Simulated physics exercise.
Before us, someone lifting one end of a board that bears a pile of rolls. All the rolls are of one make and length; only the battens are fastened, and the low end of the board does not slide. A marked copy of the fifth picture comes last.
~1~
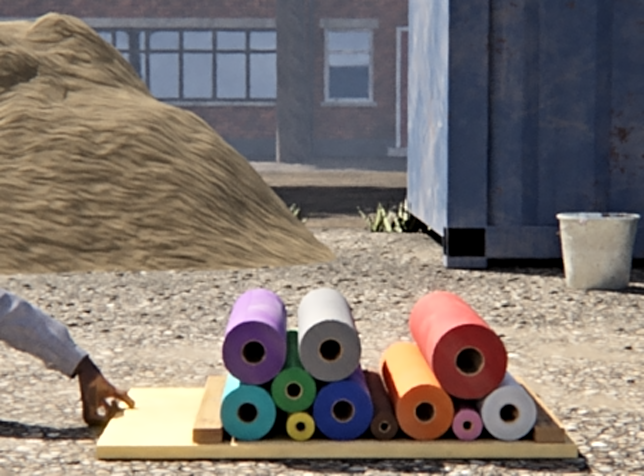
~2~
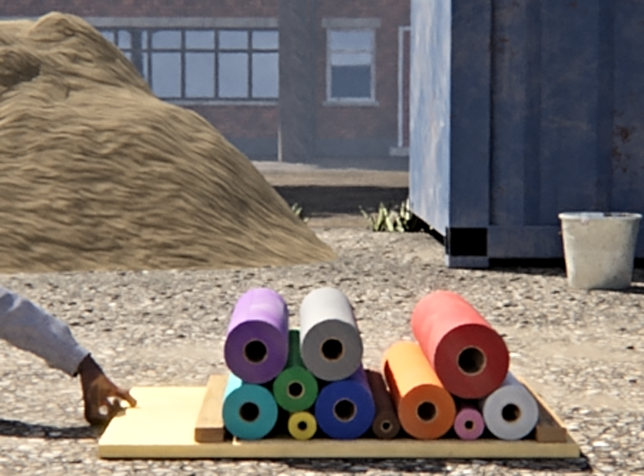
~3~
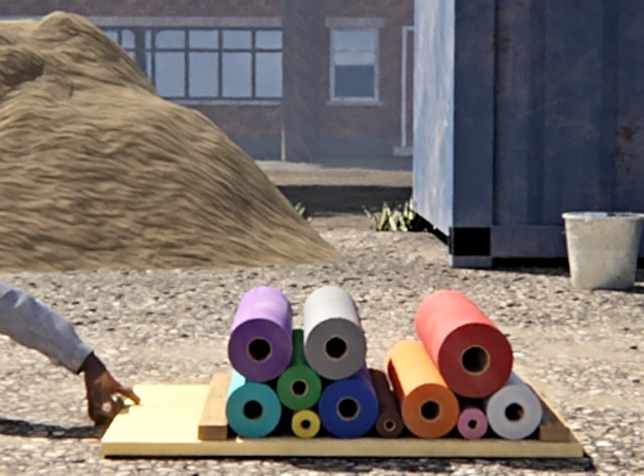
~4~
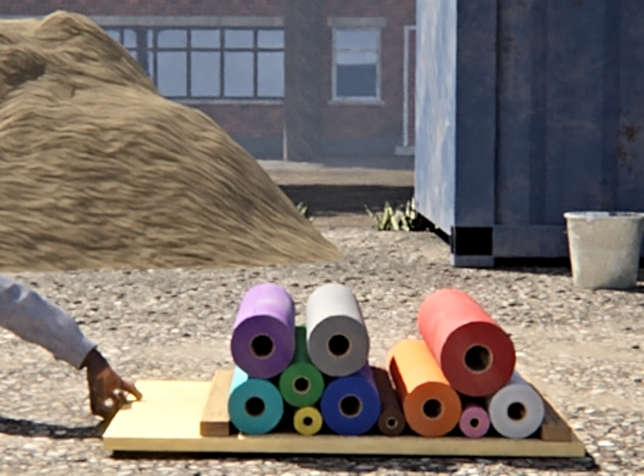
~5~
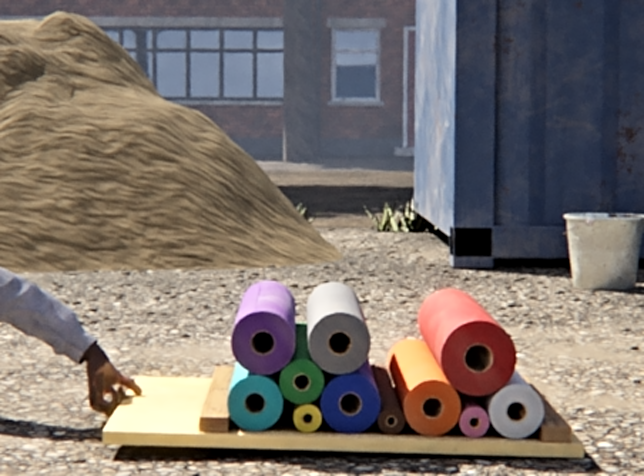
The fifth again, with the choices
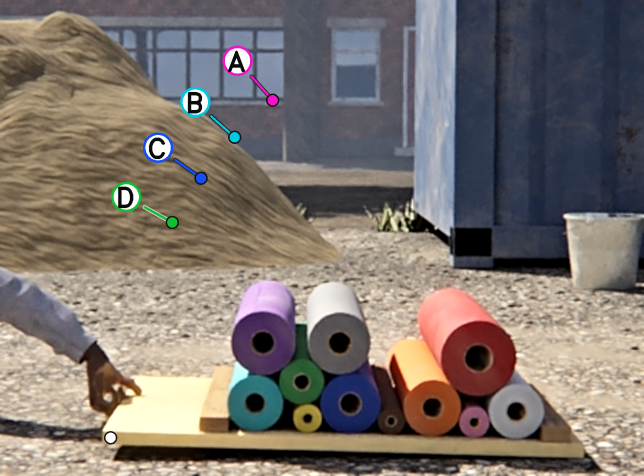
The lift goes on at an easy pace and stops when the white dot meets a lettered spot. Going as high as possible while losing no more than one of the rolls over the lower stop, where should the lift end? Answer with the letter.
No higher than C.
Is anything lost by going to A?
Yes.
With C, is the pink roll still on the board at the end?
Yes, with C.
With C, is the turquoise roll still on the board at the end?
The turquoise roll: Yes.
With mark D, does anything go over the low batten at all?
At D: No.
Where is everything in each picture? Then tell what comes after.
The first picture shows brown roll (385, 427); orange roll (425, 412).
The second picture shows white roll (511, 413).
The third picture shows board (339, 411); turquoise roll (253, 410); brown roll (390, 425).
The fourth picture shows board (340, 409); turquoise roll (255, 406).
The fifth picture shows board (340, 406); turquoise roll (255, 403).
On the marked copy, A at (273, 100); B at (235, 137); C at (201, 178); D at (172, 223); the white dot at (111, 438).
Following C. Soon after the start, board at 19°.
Later, board at 35°.
In the end, board at 35°, none over the low batten.
As for the rest, A six over the low batten; B eight over the low batten; D none over the low batten.
